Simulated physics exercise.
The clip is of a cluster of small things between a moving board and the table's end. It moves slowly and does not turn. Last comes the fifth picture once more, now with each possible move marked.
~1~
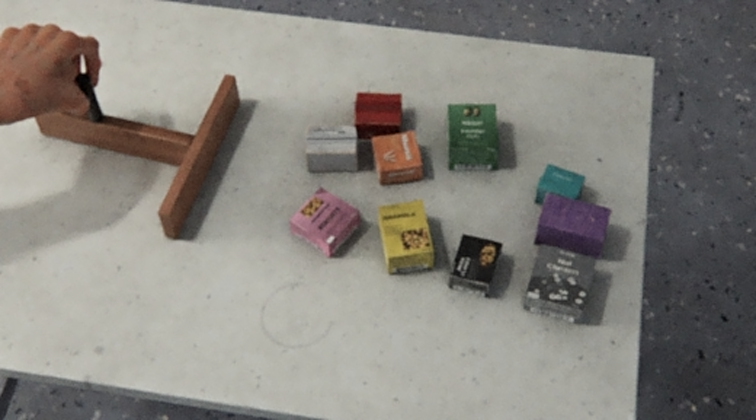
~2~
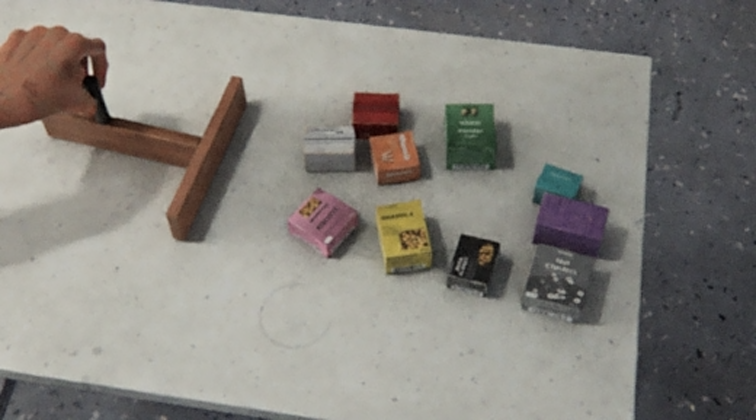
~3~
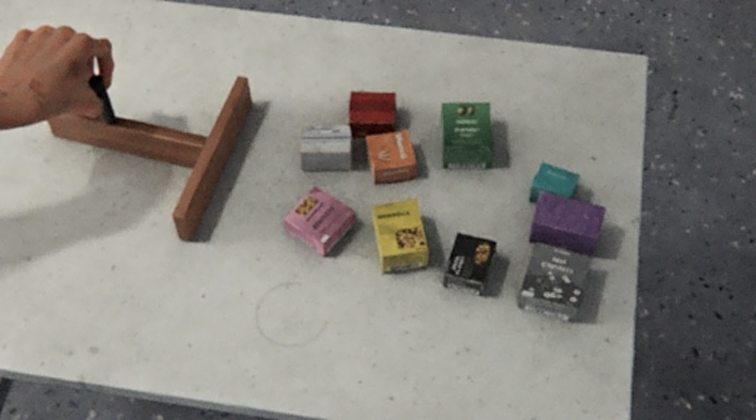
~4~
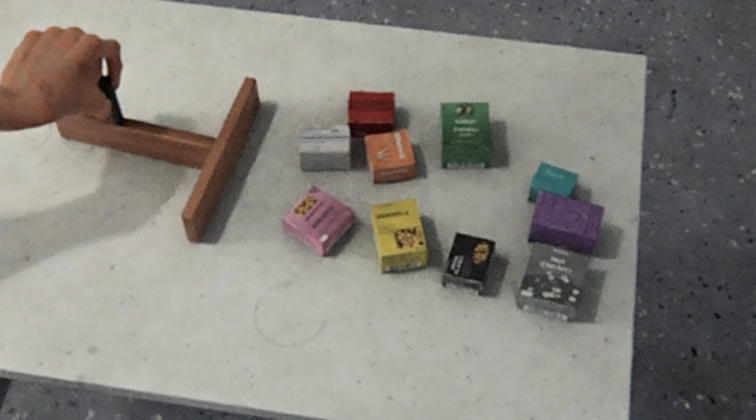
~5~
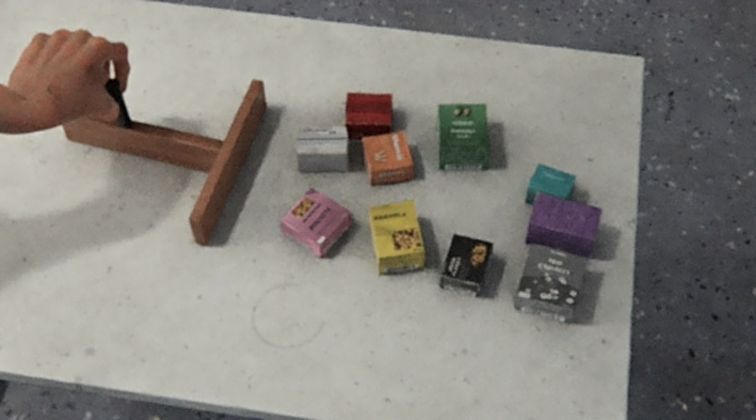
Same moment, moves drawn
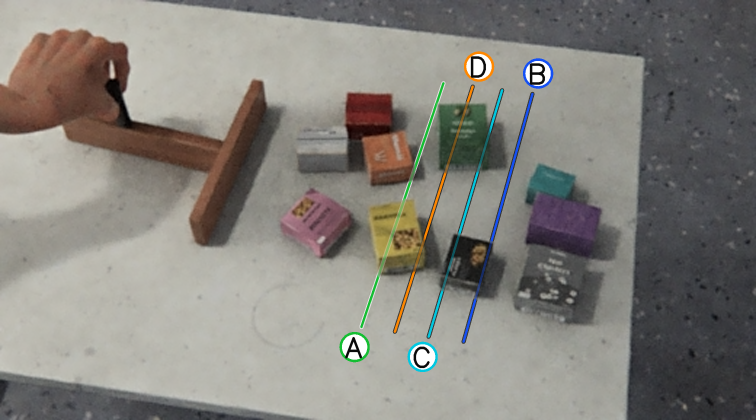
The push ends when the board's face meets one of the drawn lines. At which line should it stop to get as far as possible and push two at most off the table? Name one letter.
No farther than B.
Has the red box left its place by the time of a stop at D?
By then, yes.
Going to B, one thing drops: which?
The grey packet goes over.
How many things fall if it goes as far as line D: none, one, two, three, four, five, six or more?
By then, none.
On the marked copy, A at (405, 196); B at (501, 209); C at (468, 205); D at (437, 201).
Taking B. A third of the way, board (322, 159); red box (379, 119); orange packet (412, 163).
Two thirds of the way, board (420, 171); grey packet (578, 288); black packet (527, 274).
When it is over, board (498, 181); grey packet over the edge; purple block (631, 236); one fallen.
As for the rest, A is within the limit but short; C is within the limit but short; D is within the limit but short.
